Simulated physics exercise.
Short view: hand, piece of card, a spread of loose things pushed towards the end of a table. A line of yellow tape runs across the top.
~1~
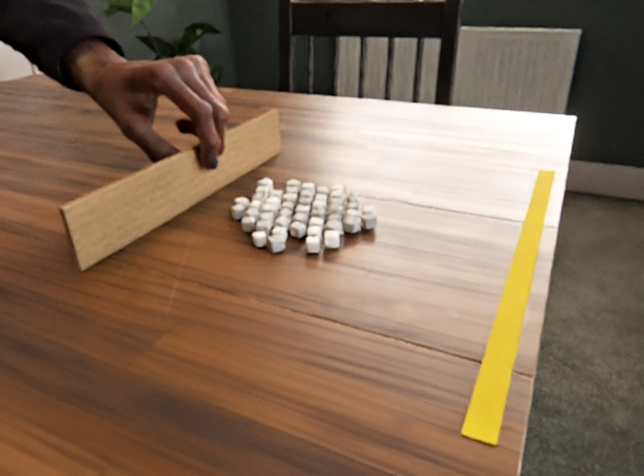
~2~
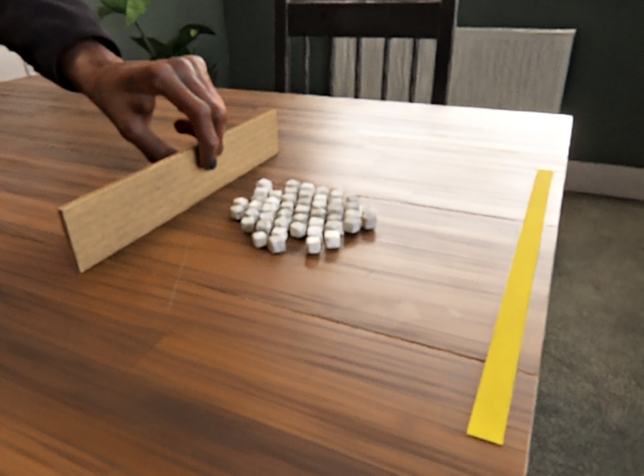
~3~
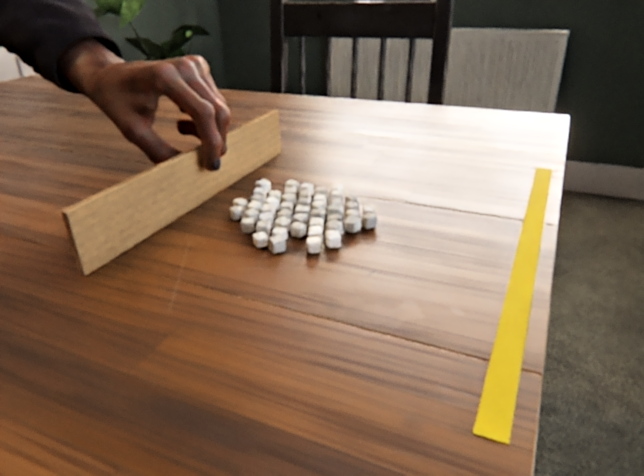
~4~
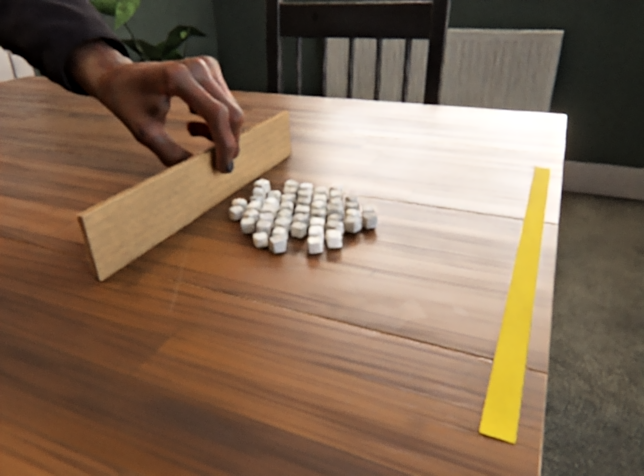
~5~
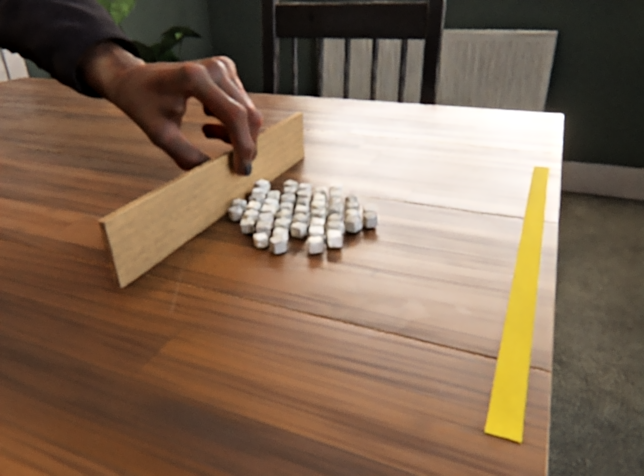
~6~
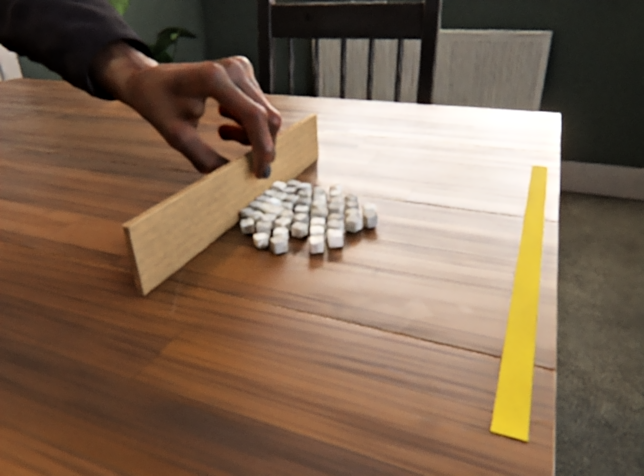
On a wooden table, a hand slides a board right against small white cubes.
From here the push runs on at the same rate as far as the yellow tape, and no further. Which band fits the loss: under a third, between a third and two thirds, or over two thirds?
Onto the floor goes in excess of two thirds.
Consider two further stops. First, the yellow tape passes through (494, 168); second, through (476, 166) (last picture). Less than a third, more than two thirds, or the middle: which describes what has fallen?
Under a third; less than a third.
Just after the last frame, piece of card still moving, near (389, 171); heap all on the table, its front near (489, 253).
A moment on, piece of card stopped at the yellow tape; heap the larger part over the edge.
When it is over, piece of card stopped at the yellow tape; heap the larger part over the edge.
